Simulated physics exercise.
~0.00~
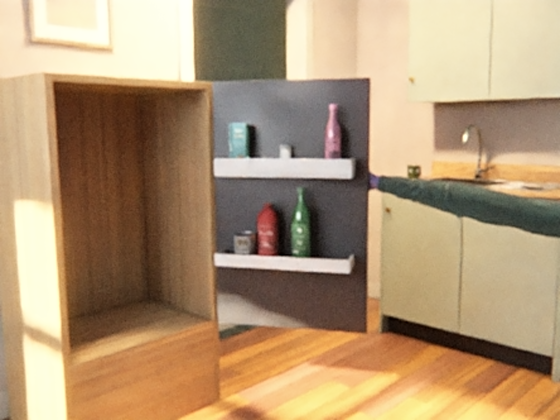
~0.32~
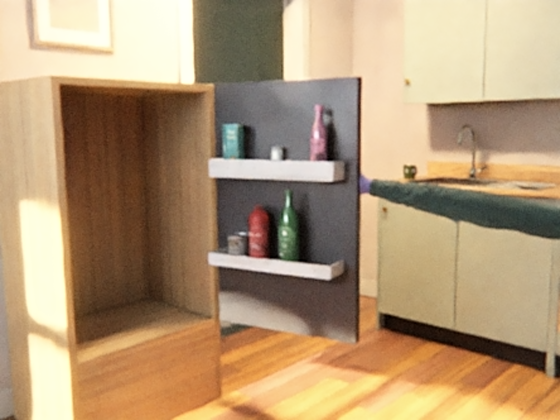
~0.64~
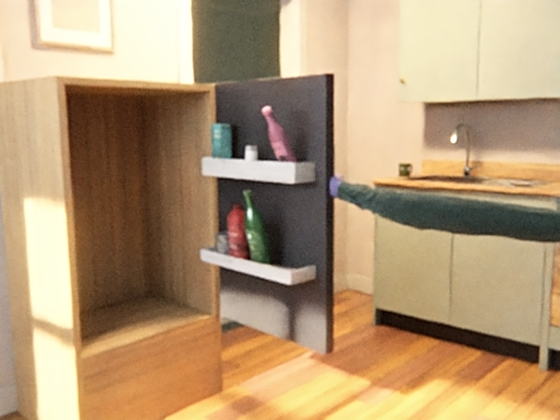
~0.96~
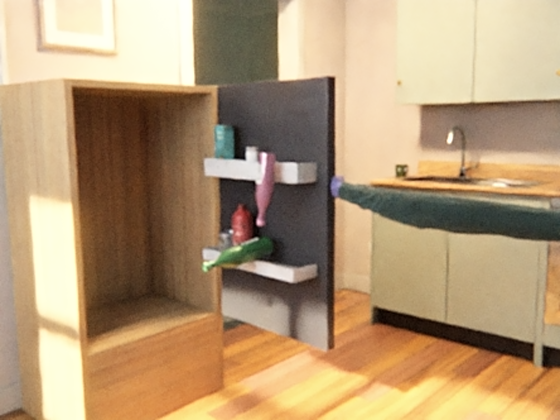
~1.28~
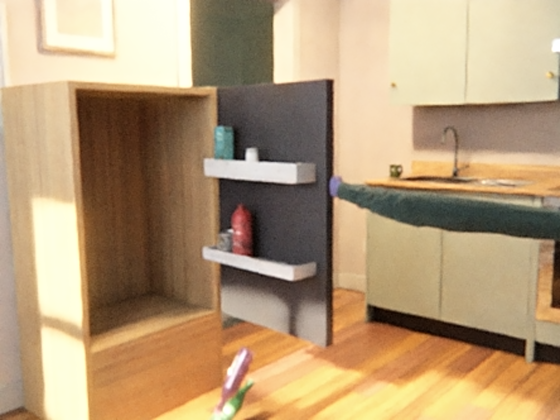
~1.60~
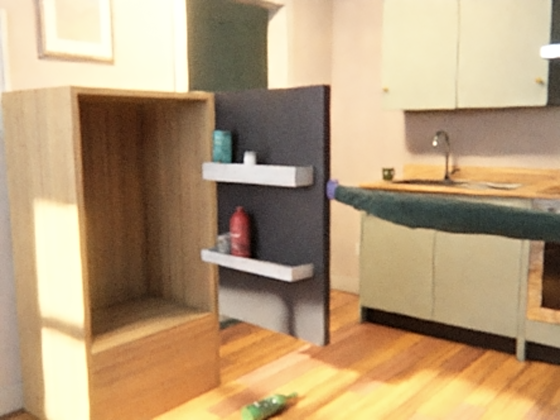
Green-sleeved arm swinging a cabinet's shelved door until it stops, pink and green bottles toppling to the floor, other items staying put.
